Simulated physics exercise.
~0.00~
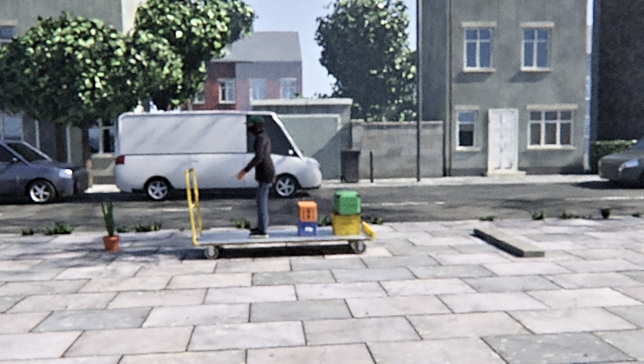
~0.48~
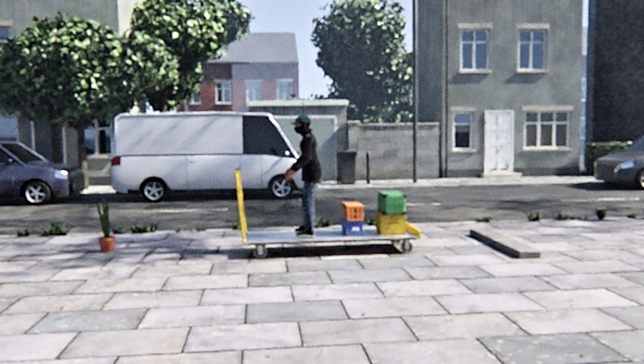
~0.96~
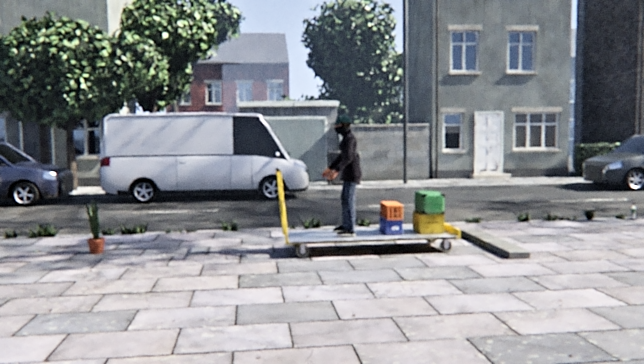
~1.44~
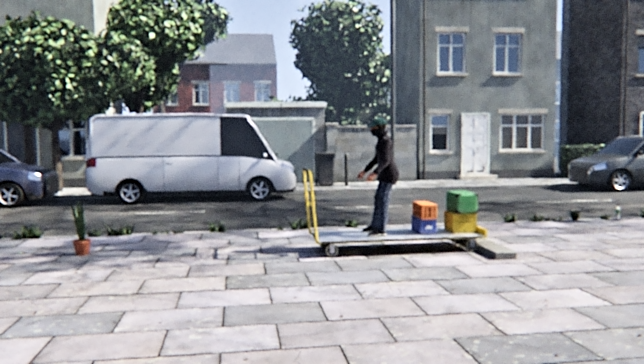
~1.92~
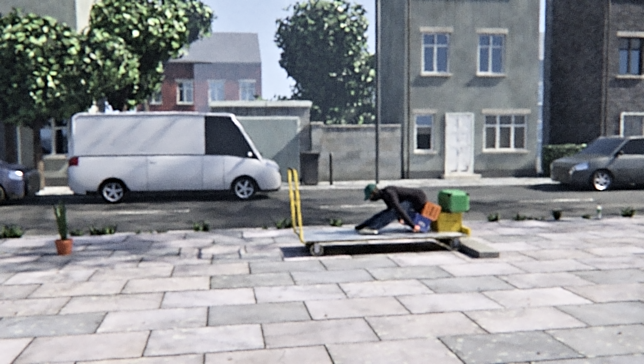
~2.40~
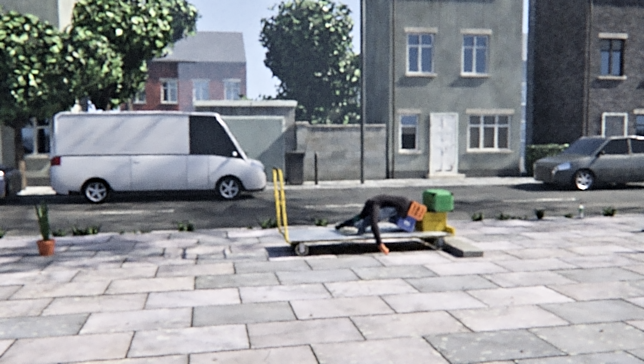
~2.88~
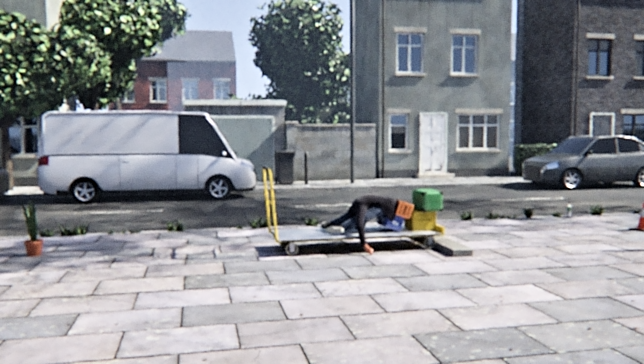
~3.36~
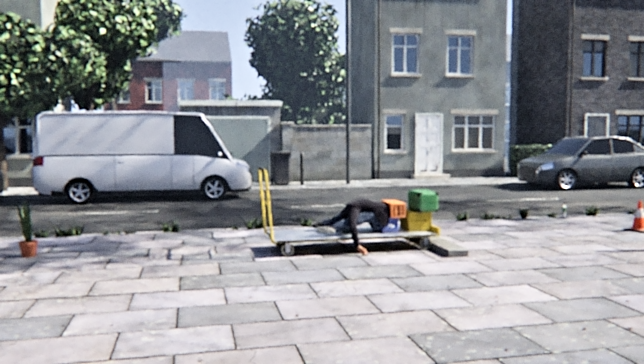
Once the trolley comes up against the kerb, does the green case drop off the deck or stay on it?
The green case stays on the deck, still sitting on top of the yellow box when the clip ends.
